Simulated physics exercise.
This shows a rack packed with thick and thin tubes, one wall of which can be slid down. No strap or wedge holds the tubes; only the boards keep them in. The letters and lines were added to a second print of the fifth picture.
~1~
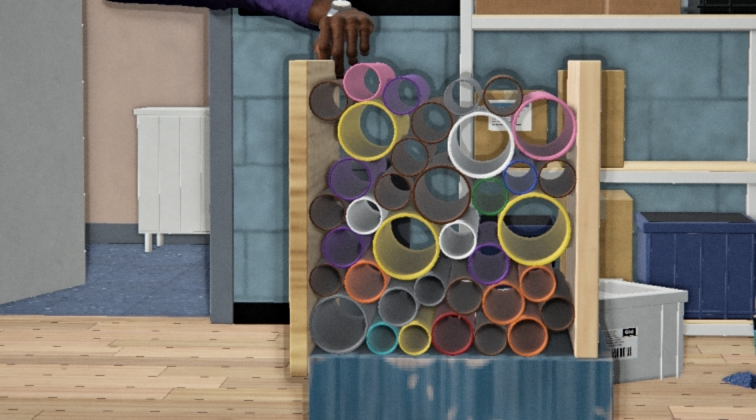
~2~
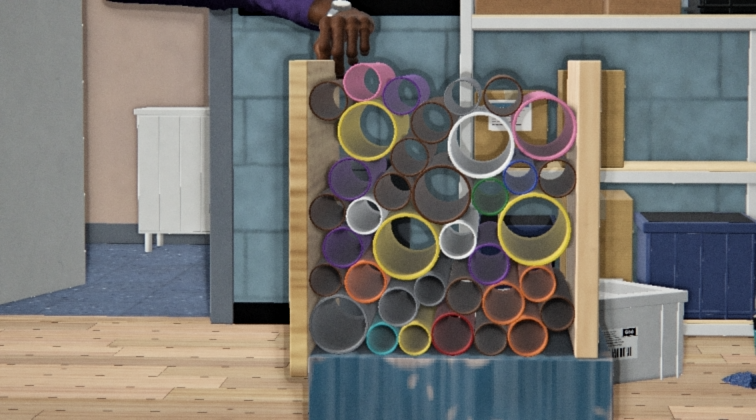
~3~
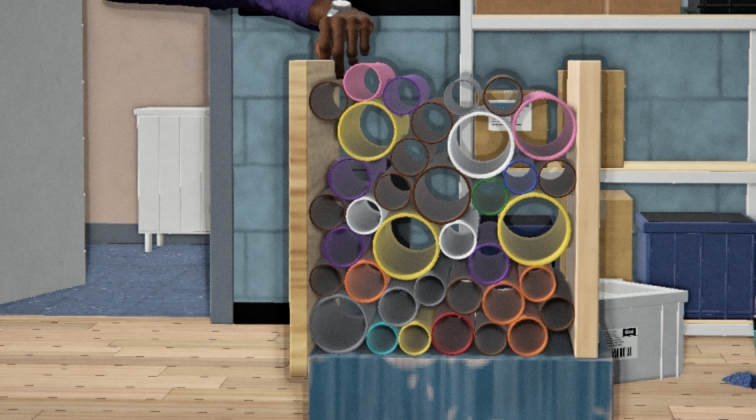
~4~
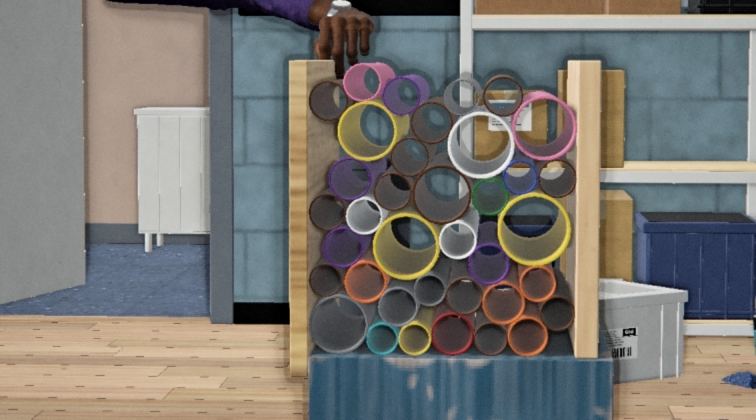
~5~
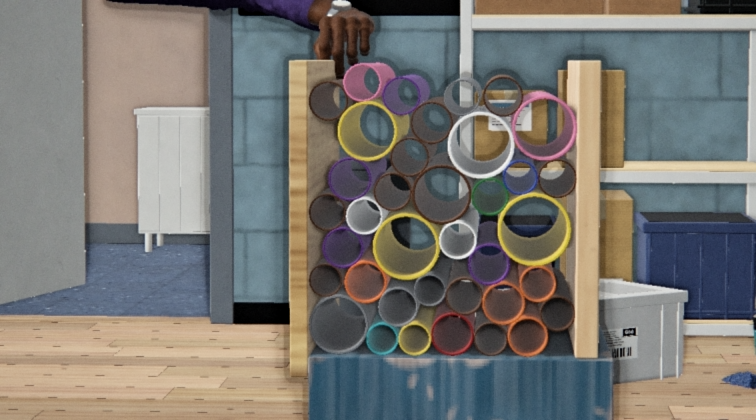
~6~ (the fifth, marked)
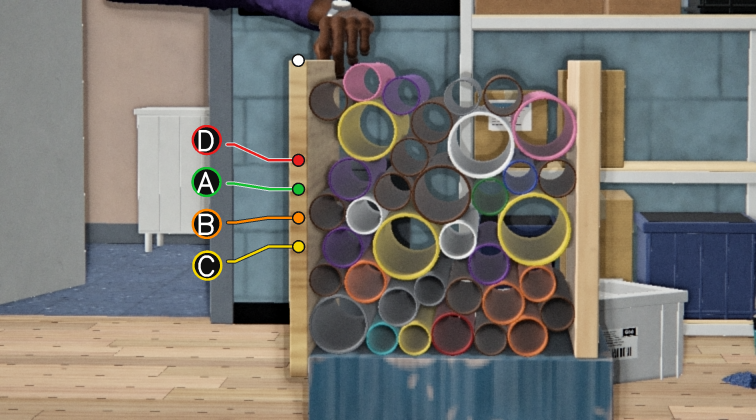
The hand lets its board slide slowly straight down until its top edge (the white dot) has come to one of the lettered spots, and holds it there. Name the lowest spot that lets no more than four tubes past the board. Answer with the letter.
B is the limit.
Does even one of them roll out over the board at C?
Yes, at C.
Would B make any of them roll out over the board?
Yes, at B.
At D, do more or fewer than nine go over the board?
At D, fewer than nine.
On the marked copy, A at (299, 189); B at (299, 218); C at (299, 247); D at (299, 160); the white dot at (299, 61).
Following B. Soon after the start, top of the board (309, 131).
Later, top of the board (309, 209).
In the end, top of the board (309, 218), two out over the board.
As for the rest, A one out over the board; C more than four out over the board; D none out over the board.
